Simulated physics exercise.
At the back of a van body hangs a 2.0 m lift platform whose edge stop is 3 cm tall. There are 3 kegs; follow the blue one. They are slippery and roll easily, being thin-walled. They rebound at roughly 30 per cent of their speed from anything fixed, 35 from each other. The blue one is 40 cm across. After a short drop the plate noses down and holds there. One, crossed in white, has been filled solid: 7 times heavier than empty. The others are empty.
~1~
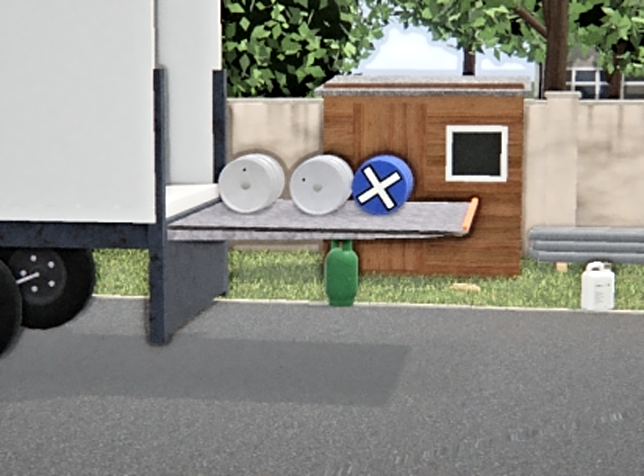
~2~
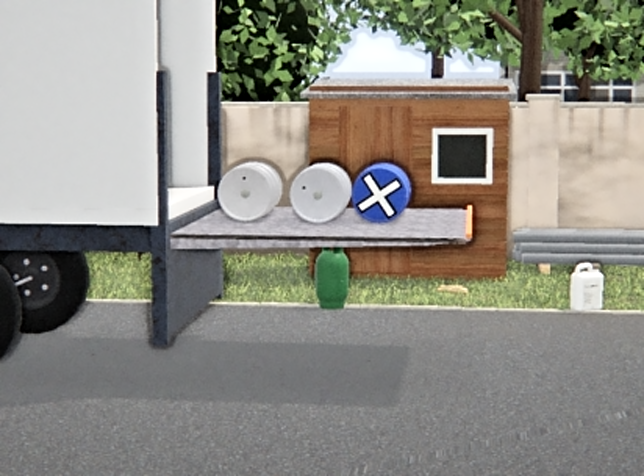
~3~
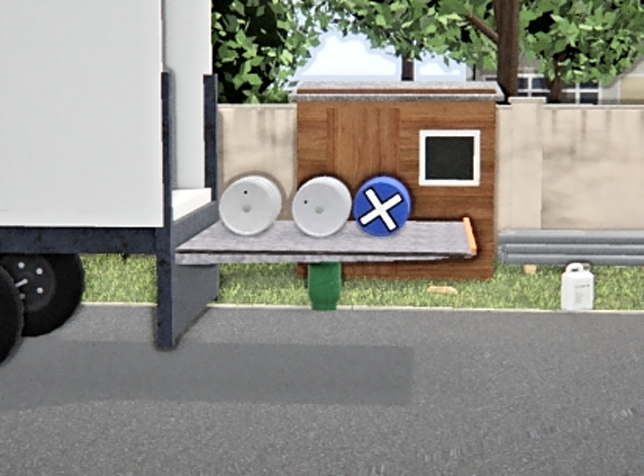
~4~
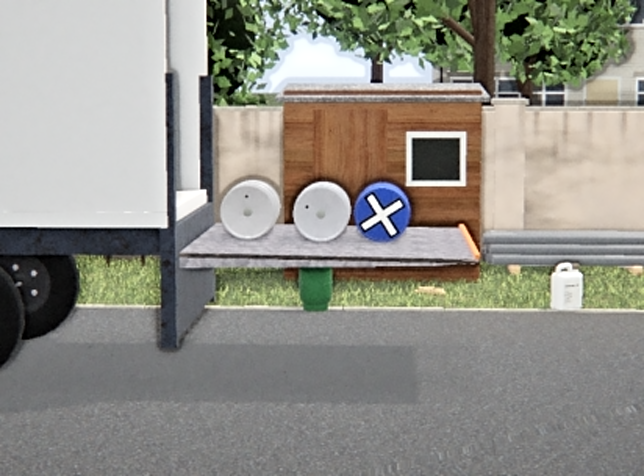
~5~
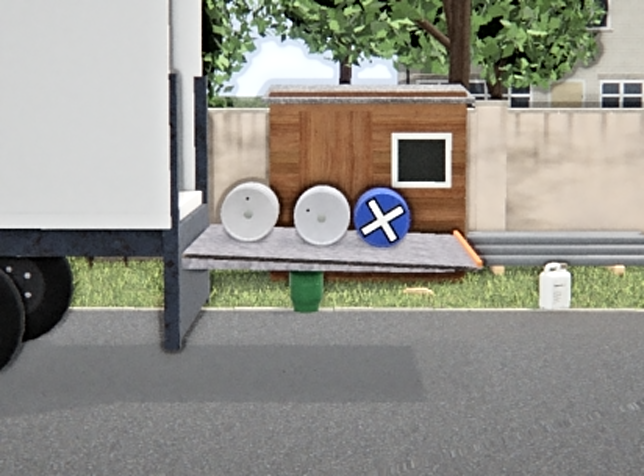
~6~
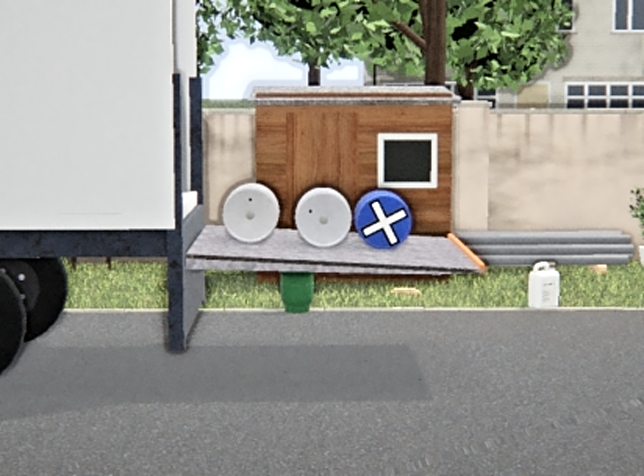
The lift platform behind the truck drops slightly, then noses down, carrying three kegs.
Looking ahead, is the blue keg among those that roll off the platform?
Blue is held back.
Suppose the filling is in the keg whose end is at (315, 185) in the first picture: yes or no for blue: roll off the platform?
Then blue yes.
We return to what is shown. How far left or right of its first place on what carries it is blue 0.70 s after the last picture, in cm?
Blue 15 right.
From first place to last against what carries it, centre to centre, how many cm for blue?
About: Blue 50.
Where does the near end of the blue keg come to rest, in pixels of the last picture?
Around (453, 227).
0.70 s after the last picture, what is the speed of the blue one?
Near 0.3 m/s.
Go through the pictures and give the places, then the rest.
In the first frame, blue (379, 188); plate level; stop at (465, 229); white cross at (379, 188).
In the second frame, blue (379, 196); plate level.
In the third frame, blue (381, 210); plate level.
In the fourth frame, blue (382, 216); plate tilted 1°; stop at (477, 257).
In the fifth frame, blue (383, 221); plate tilted 2°.
In the sixth frame, blue (385, 223); plate tilted 3°; stop at (482, 267).
Another 0.70 s on from the last picture, blue is on the plate, 45 cm from the stop, rolling right; 0 over the stop so far.
Another 1.50 s on from the last picture, blue is on the plate, 20 cm from the stop, rolling right; 0 over the stop so far.
Another 2.40 s on from the last picture, blue is on the plate, 15 cm from the stop; 0 over the stop so far.
In the end (3.50 s after the last picture), blue is on the plate, 10 cm from the stop; 0 over the stop so far.
